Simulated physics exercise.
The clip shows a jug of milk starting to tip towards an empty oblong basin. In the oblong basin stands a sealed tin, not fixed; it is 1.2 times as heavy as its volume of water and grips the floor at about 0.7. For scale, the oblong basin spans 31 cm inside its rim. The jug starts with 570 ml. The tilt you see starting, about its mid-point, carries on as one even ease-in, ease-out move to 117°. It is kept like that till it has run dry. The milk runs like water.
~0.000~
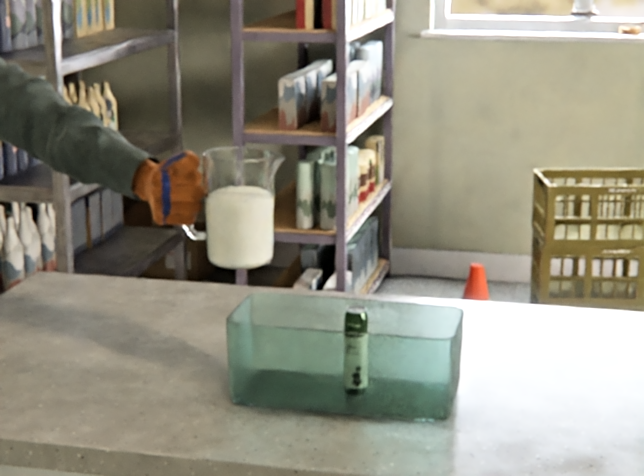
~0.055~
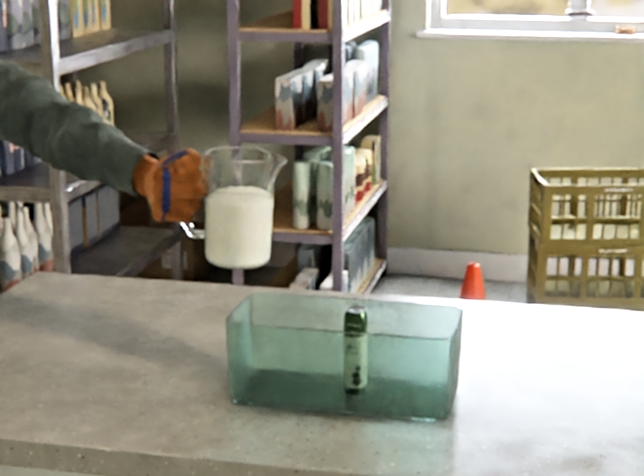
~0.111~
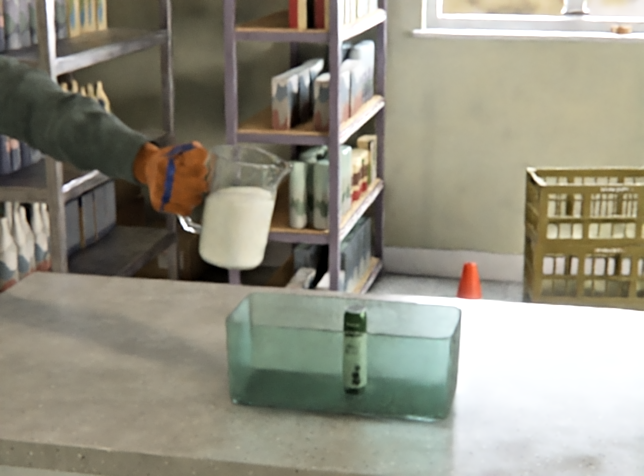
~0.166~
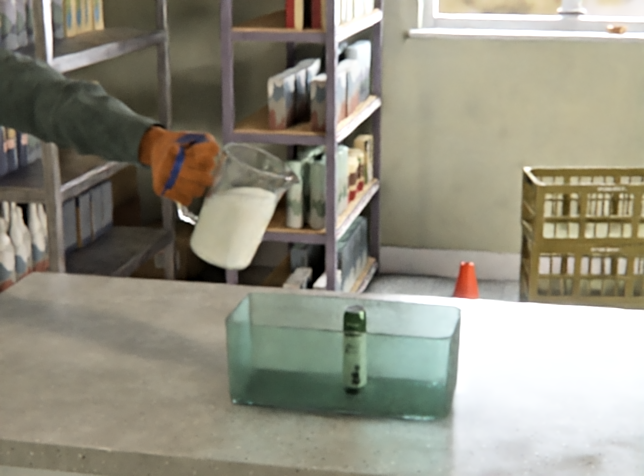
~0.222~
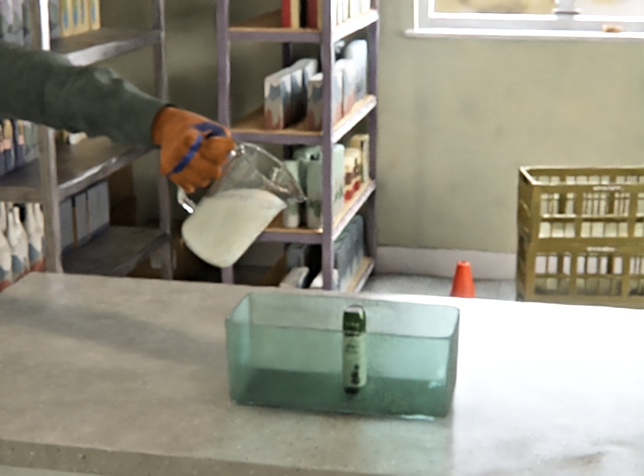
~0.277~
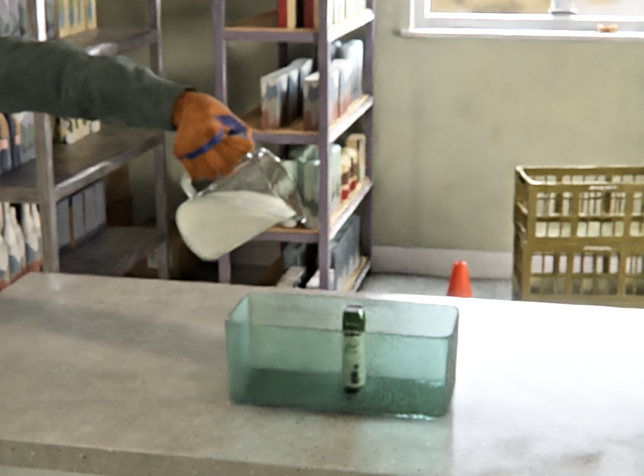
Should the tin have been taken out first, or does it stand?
The tin keeps standing.
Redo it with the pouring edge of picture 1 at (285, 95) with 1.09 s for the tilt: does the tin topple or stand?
Then it topples.
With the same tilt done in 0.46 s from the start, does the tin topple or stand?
The tin stays up.
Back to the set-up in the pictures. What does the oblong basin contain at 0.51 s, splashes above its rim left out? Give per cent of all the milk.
Some 16 per cent.
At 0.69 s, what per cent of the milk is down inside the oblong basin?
Some 74 per cent.
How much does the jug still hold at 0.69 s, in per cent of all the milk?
About 10 per cent.
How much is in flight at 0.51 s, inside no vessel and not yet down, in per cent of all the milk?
Some 24 per cent.
Then, 0.51 s in, the tilt is 114° and 59 per cent is still to pour; the tin stands where it began.
Then, 0.69 s in, the tilt is 117° and 11 per cent is still to pour; the tin stands where it began.
Then, 0.87 s in, the tilt is 117° and 0 per cent is still to pour; the tin leans 4°.
Then, 1.07 s in, the tilt is 117° and 0 per cent is still to pour; the tin stands 1 cm from where it began.
Finally, the tin stands 1 cm from where it began.
